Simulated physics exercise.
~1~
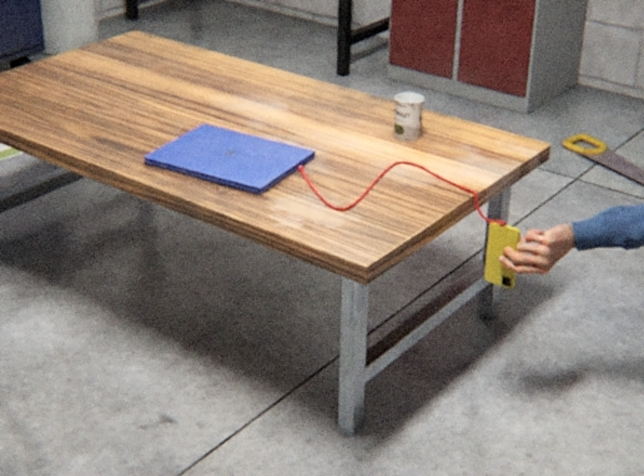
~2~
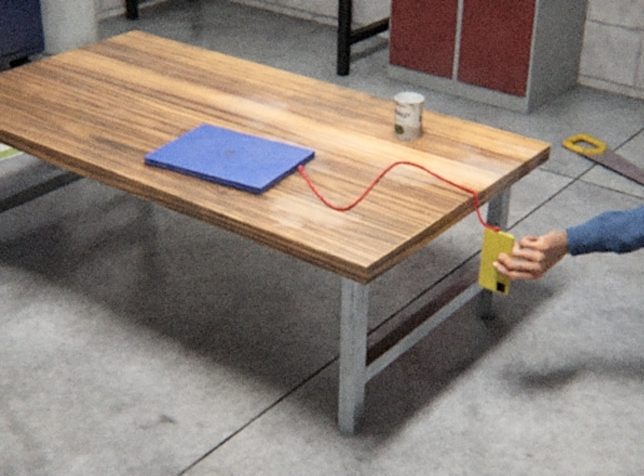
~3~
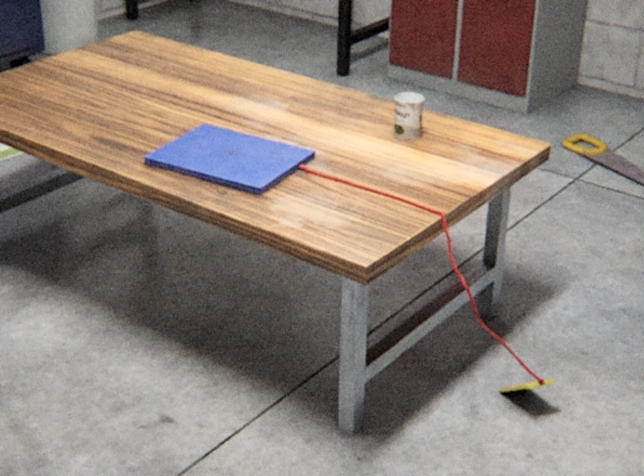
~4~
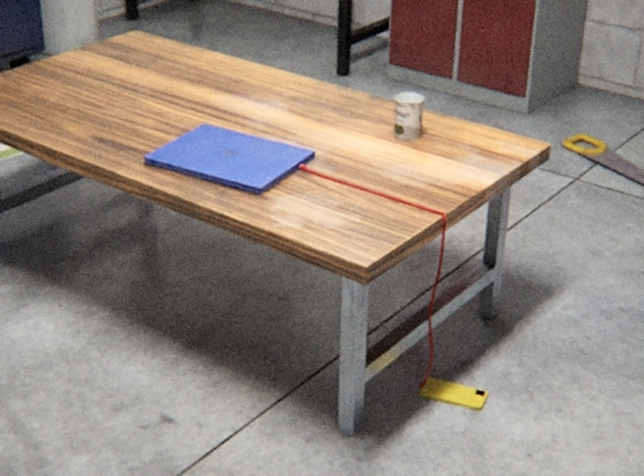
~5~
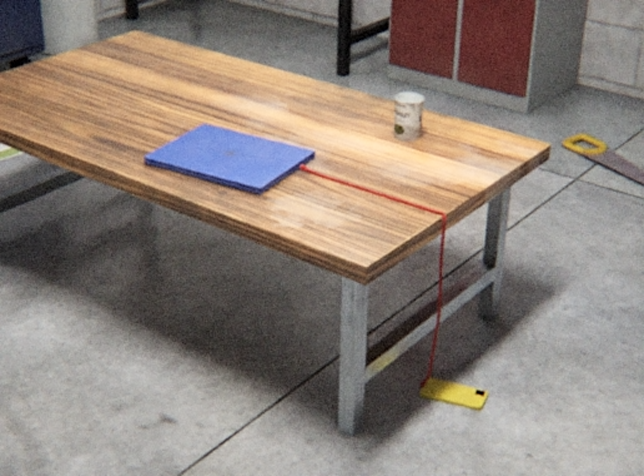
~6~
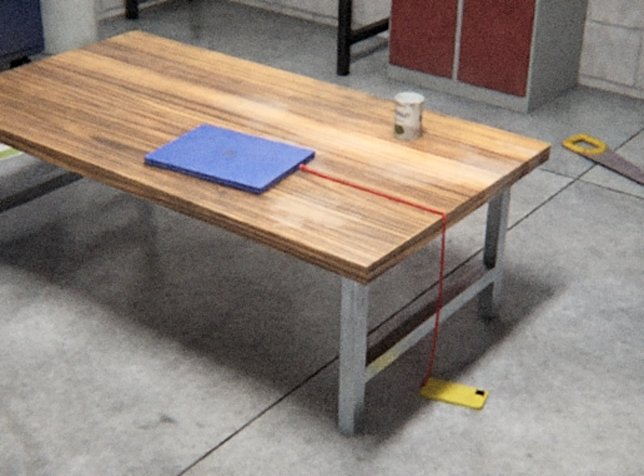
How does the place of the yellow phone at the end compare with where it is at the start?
At the start the yellow phone is held in a hand beside the right end of the workbench, and at the end it lies on the floor, lower and a little further left.
